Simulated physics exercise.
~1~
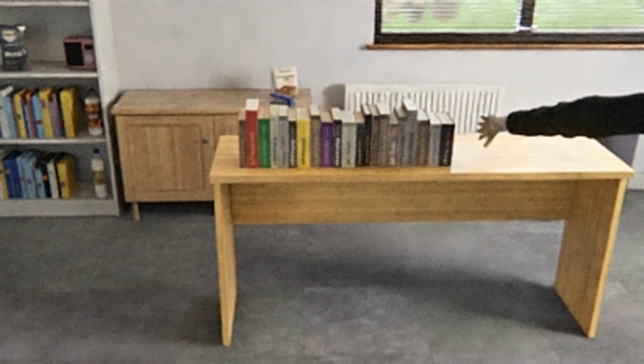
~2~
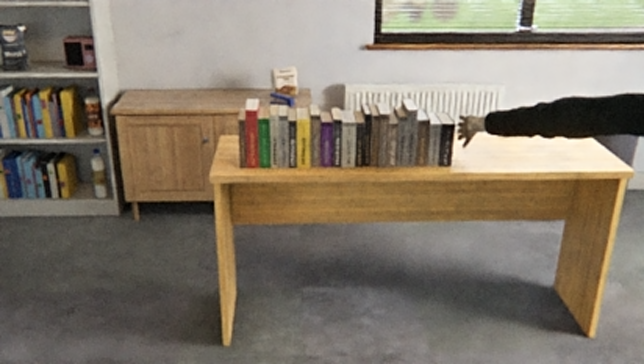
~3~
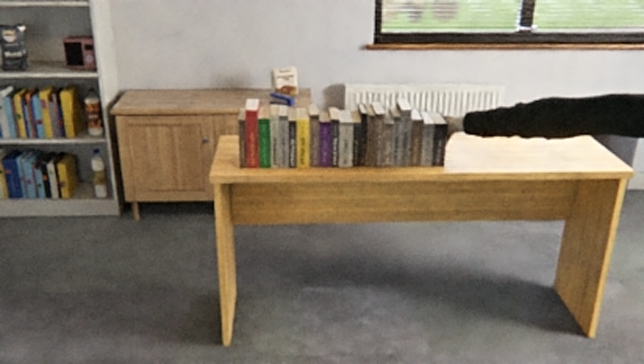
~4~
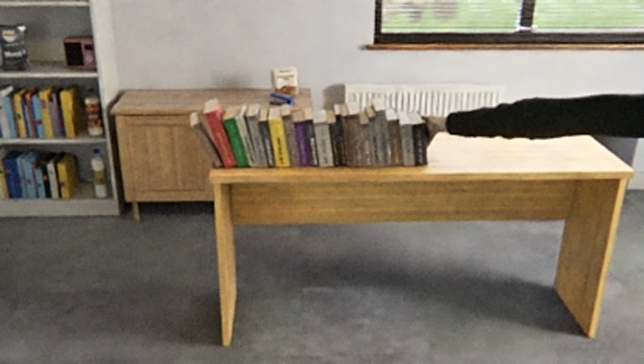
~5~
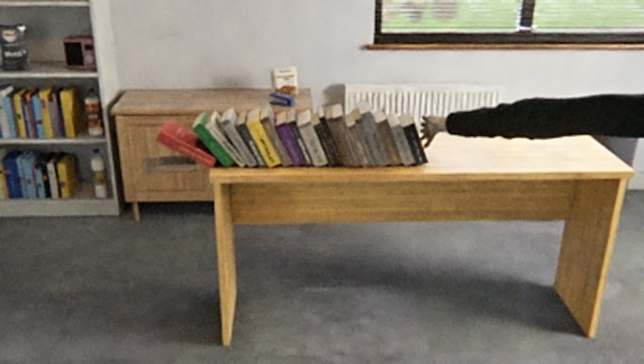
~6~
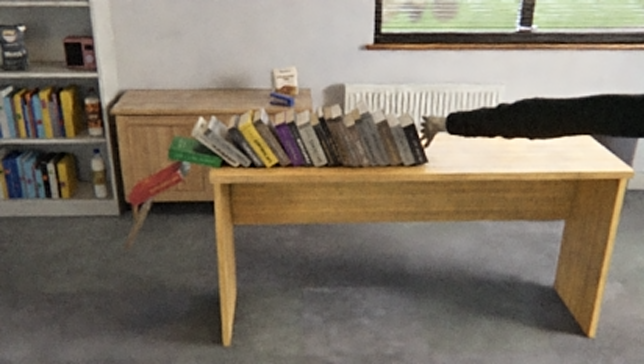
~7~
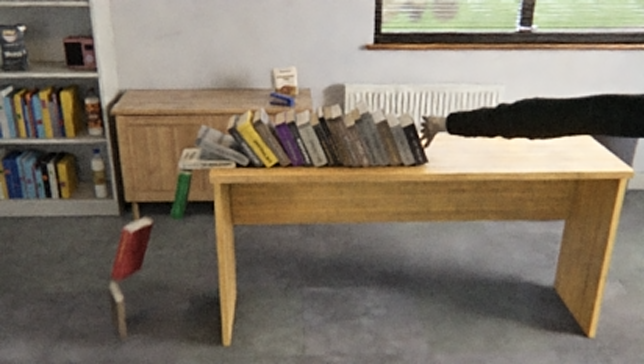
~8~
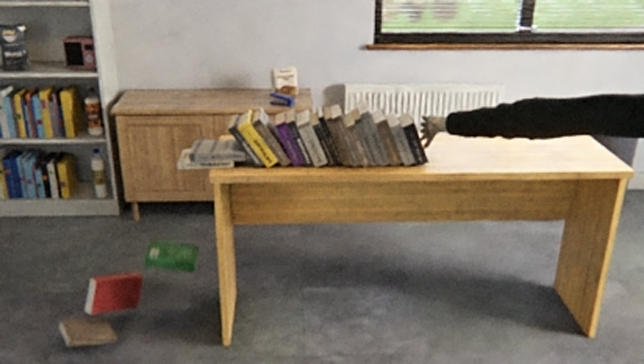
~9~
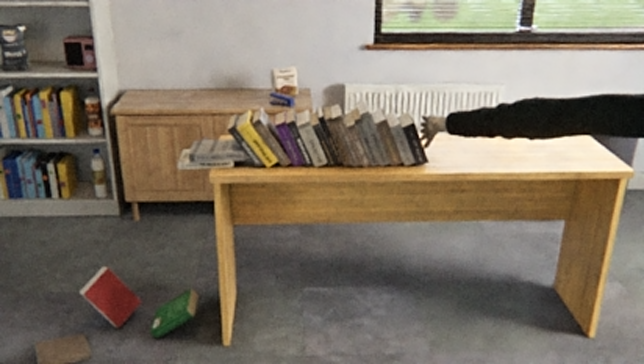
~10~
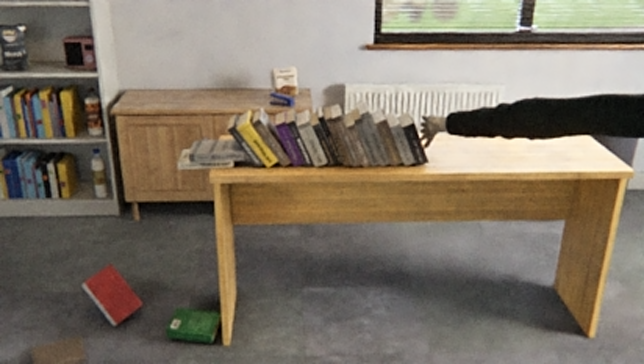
To begin with, a row of upright books stands on a wooden table, its left end close to the table's edge, as a dark-sleeved arm reaches in from the right. The hand meets the last book and pushes the row left, so the books tilt over. The leftmost book, then the red one and the green one, topple off the edge and tumble down. The hand stays against the row while the remaining books lean left, a few lying nearly flat over the edge. Finally, three books are down on the floor, the red one tilted and the green one on its side.
